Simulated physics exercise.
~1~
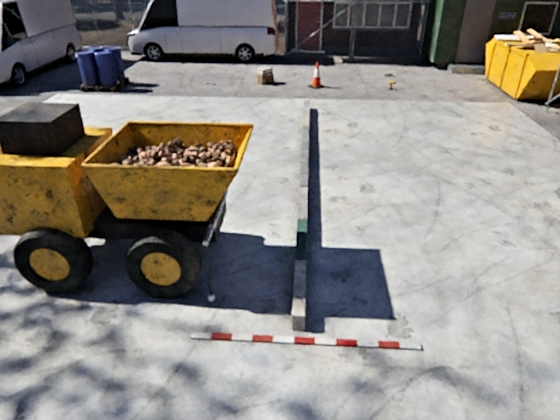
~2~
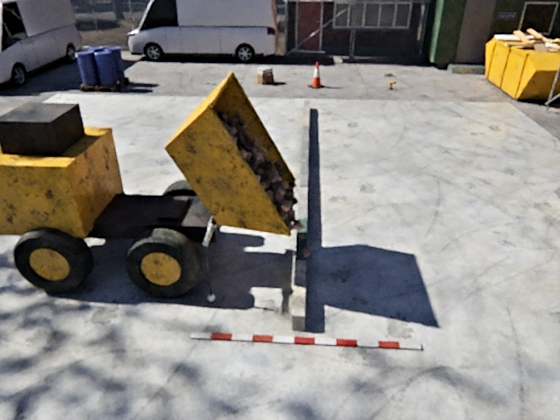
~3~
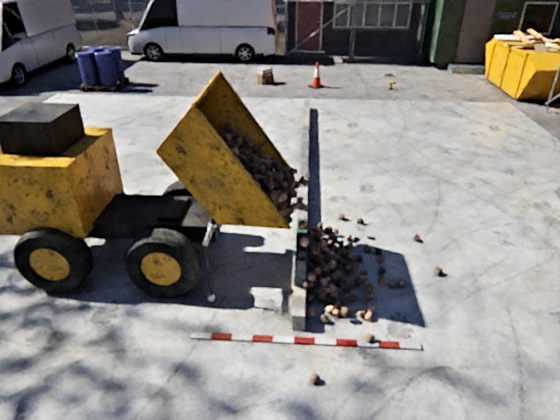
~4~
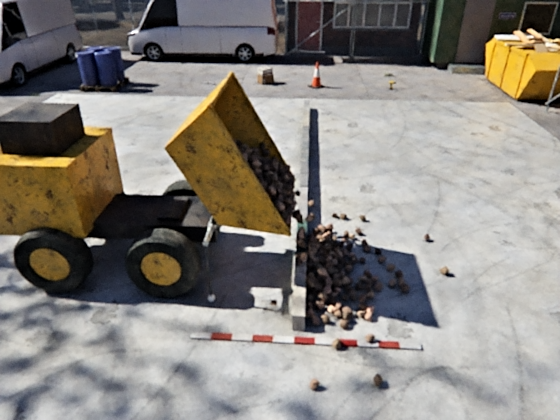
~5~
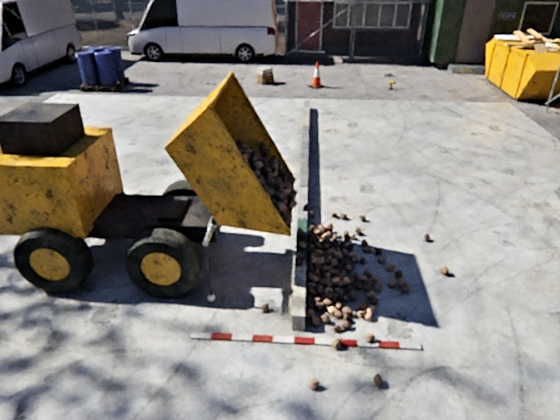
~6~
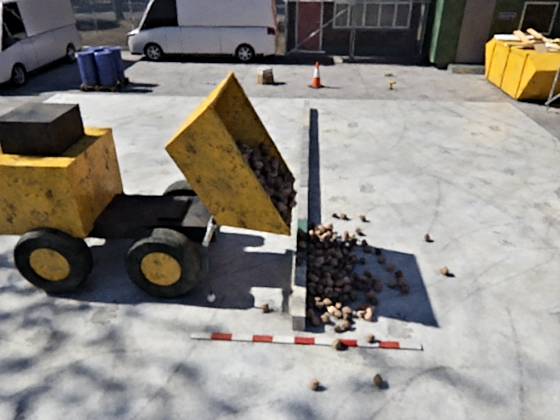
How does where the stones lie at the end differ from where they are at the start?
At the start the stones are all heaped in the level skip on the left. By the end some have moved right and down into a scattered pile on the ground beyond the kerb, while many others remain in the tipped skip.
To begin with, a small yellow dumper stands on a pale concrete yard, its level skip heaped with brownish stones, beside a low kerb and a red and white banded pole. The skip tips steeply forward to the right, and the stones still sit inside it near the lower edge. It then rocks back slightly, and stones spill over the kerb, with a few scattering farther out. The skip returns to its steep tilt as the heap beyond the kerb settles. Finally everything lies still, with many stones left in the raised skip and a stray one on the near side of the kerb.
